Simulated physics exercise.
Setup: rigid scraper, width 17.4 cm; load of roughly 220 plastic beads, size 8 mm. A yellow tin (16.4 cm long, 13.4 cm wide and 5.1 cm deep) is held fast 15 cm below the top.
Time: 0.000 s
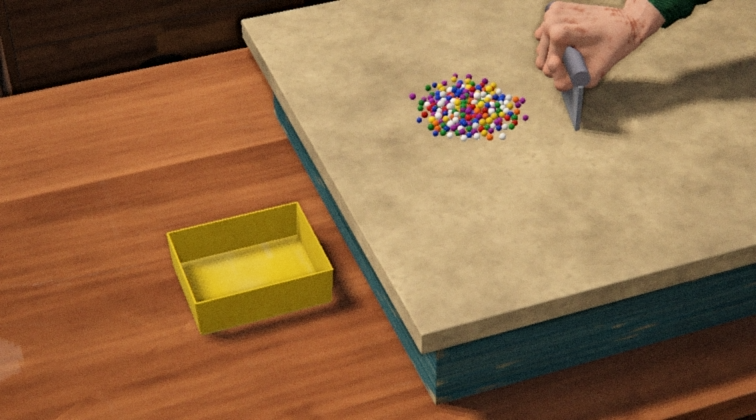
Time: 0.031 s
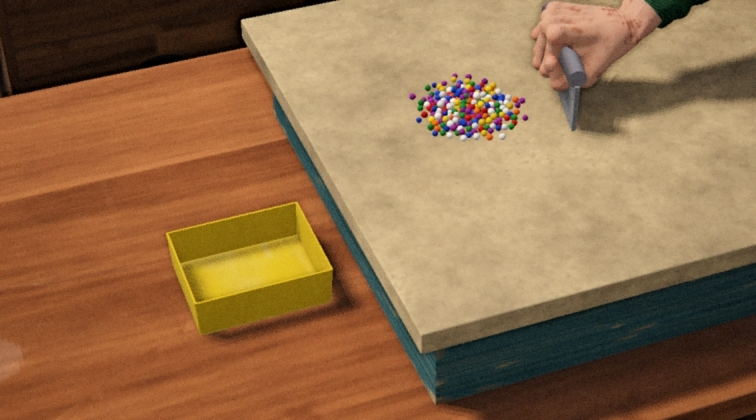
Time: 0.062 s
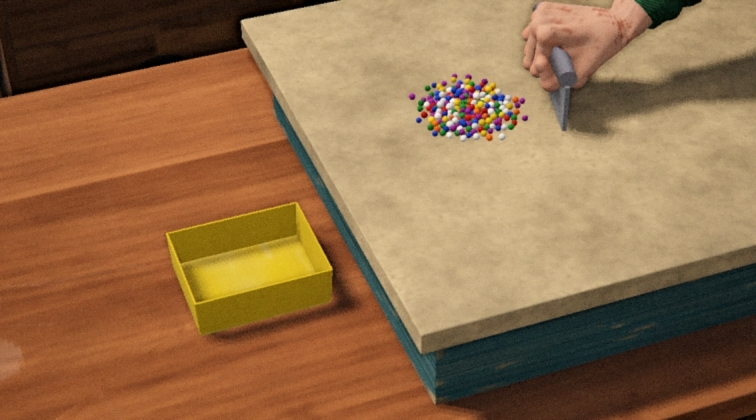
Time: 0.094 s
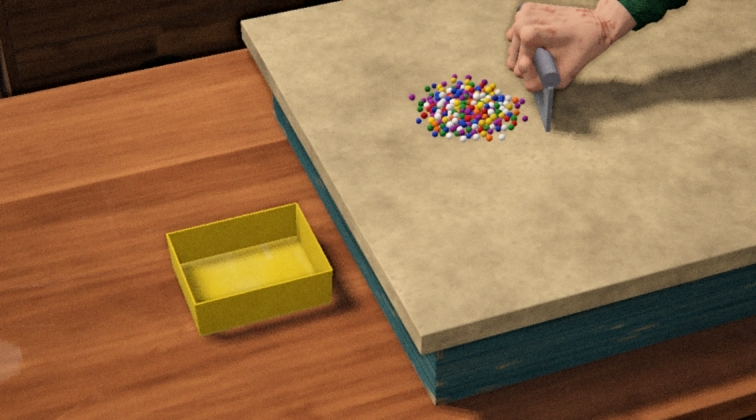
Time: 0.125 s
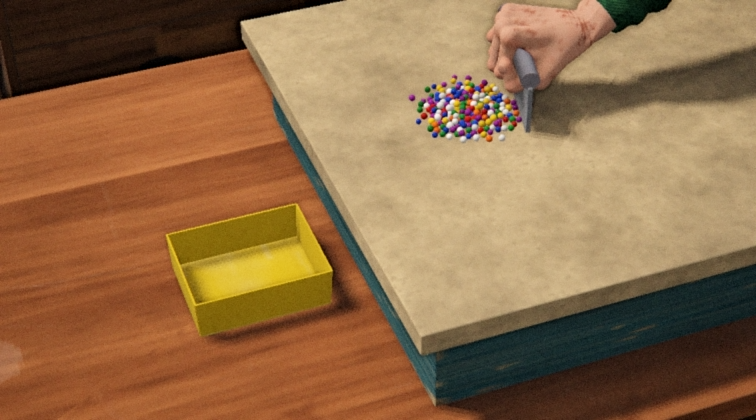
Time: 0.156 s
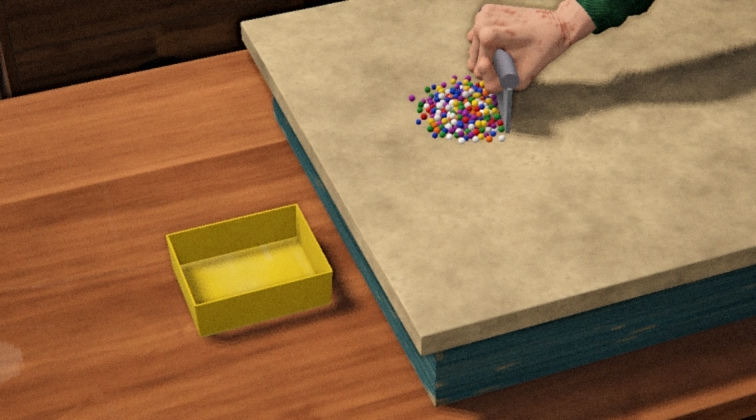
A hand gripping a grey scraper slides it leftward across a mottled tan surface, slowly at first, then pushes into the right side of a pile of multicoloured beads, pressing them together, while a yellow tin sits motionless below.
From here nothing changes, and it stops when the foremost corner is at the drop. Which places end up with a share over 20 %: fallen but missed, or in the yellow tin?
Fallen but missed: Yes, yellow tin: No.
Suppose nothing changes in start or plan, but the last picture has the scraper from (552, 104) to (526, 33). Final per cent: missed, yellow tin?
Missed 15 percent; yellow tin 35 percent.
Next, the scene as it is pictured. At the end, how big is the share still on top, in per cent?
I'd estimate some 20 per cent at the end.
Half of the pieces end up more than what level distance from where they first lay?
That comes to roughly 36 cm.
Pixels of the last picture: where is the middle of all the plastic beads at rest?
Centre: Close to (198, 219).
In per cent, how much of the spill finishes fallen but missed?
I'd put it at close to 70 in a hundred.
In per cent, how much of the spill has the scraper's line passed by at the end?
20 %.
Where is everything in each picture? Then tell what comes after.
Scraper from (580, 94) to (553, 23); moved 0.0 cm; 0 pieces shifted; middle of the spill at (468, 107); yellow tin at (248, 251), in the first frame.
Scraper from (576, 94) to (550, 23); moved 0.4 cm; 0 pieces shifted; middle of the spill at (467, 107), in the second frame.
Scraper from (567, 94) to (540, 24); moved 1.5 cm; 0 pieces shifted; middle of the spill at (467, 108), in the third frame.
Scraper from (550, 95) to (525, 24); moved 3.6 cm; 0 pieces shifted; middle of the spill at (467, 108), in the fourth frame.
Scraper from (530, 96) to (506, 25); moved 6.0 cm; 8 pieces shifted; middle of the spill at (467, 109), in the fifth frame.
Scraper from (509, 96) to (487, 26); moved 8.5 cm; 97 pieces shifted; middle of the spill at (468, 106); yellow tin at (248, 253). Its speed is about 0.80 m/s, heading 21 degrees away from the viewer, in the sixth frame.
Then, at 0.35 s, scraper 24 cm from its start, spill 21 cm wide; still on top 100 %.
After 0.55 s, scraper 33 cm from its start, spill 29 cm wide; off the edge, not caught 50 %, still on top 45 %.
After 0.71 s, scraper 33 cm from its start, spill 34 cm wide; yellow tin 10 %, off the edge, not caught 70 %, still on top 20 %.
At rest (1.9 s), yellow tin 15 %, fallen but missed 70 %, still on top 20 %.
